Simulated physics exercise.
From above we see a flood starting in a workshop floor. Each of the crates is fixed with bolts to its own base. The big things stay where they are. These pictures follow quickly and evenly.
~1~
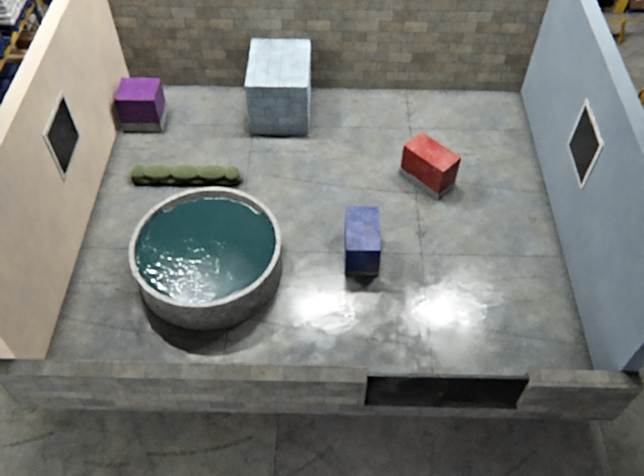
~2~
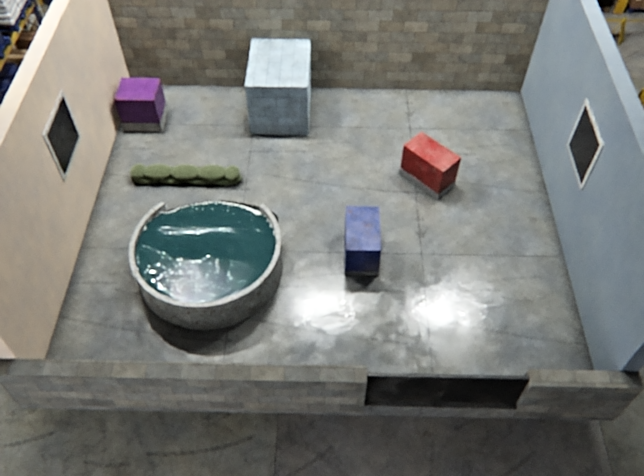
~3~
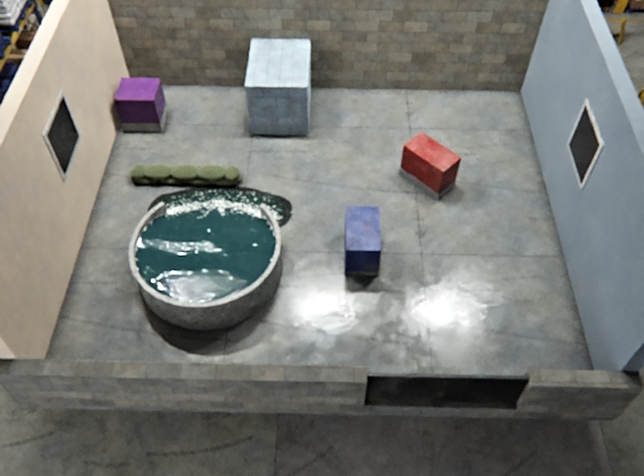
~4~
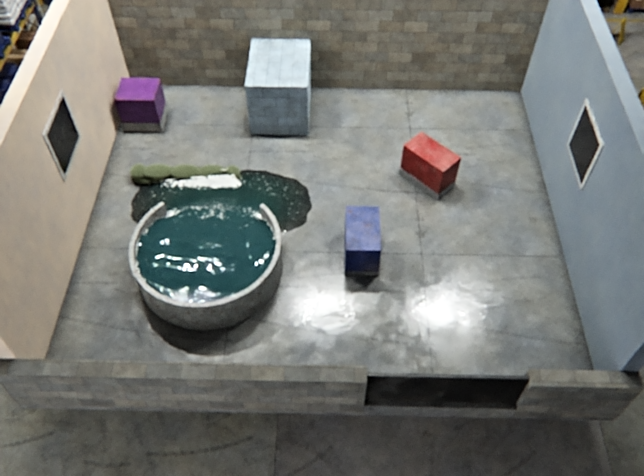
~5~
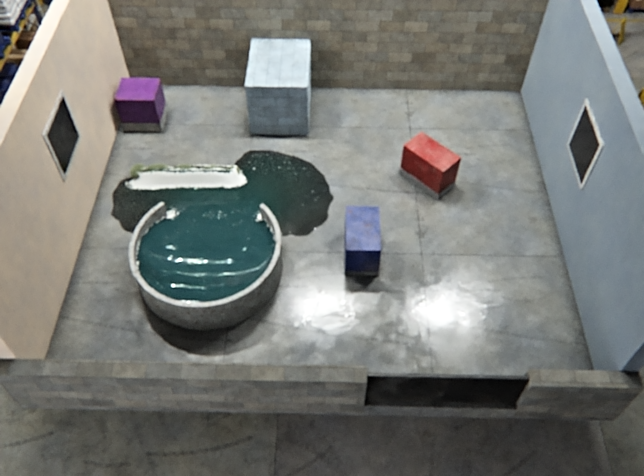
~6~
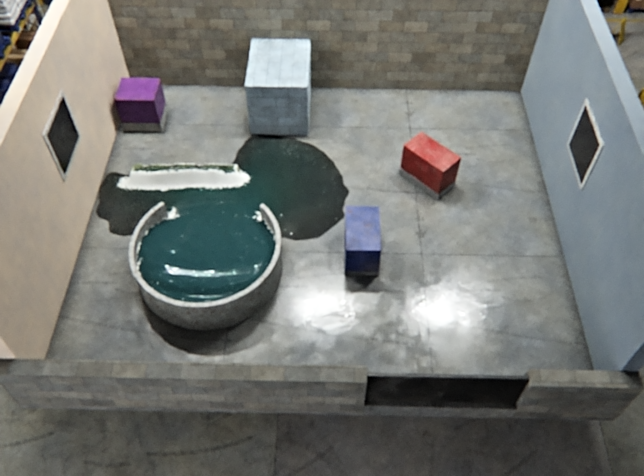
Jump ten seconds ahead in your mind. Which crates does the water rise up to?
One by one: Most likely the red crate remains untouched. Most likely the blue crate remains untouched. Most likely the purple crate remains untouched.
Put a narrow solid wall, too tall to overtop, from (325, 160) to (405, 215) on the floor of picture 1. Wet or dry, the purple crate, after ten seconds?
For purple: Untouched.
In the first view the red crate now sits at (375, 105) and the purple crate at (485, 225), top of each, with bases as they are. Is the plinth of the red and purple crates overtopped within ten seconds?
As I see it, the red crate is flooded; meanwhile the purple crate is not reached.
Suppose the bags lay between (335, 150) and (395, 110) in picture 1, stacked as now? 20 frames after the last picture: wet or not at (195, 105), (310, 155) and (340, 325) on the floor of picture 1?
In the order asked - drenched, drenched, bone dry.
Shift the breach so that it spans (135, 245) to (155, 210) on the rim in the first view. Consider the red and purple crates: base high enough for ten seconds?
Red: Not reached; purple: Overtopped.
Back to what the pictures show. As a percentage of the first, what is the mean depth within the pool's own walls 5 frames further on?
It comes to some 56 percent.
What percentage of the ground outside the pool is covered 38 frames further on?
By my count, 80 percent.
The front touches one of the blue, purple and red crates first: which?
Note: The blue-painted one is first.
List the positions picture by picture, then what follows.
The round pool at (206, 246) is whole and still, in the first frame.
Water pours out on the round pool's far side and has run to a hidden place, in the second frame.
Water pours out on the round pool's far side and has run to (286, 206), in the third frame.
The front is at (148, 185), out from the gap on the round pool's far side, in the fourth frame.
The front is at (318, 176), out from the gap on the round pool's far side, in the fifth frame.
Water pours out on the round pool's far side and has run to (319, 155), in the sixth frame.
A moment on, water covers 20 % of the floor; the red crate not reached, the blue crate water round its plinth, the purple crate water round its plinth.
Next, water covers 35 % of the floor; the red crate water round its plinth, the blue crate water round its plinth, the purple crate water round its plinth.
Then, water covers 60 % of the floor; the red crate water round its plinth, the blue crate water round its plinth, the purple crate water round its plinth.
Later, water covers 80 % of the floor; the red crate water round its plinth, the blue crate water round its plinth, the purple crate water round its plinth.
In the end, water covers 100 % of the floor; the red crate stayed above the water, the blue crate stayed above the water, the purple crate stayed above the water.
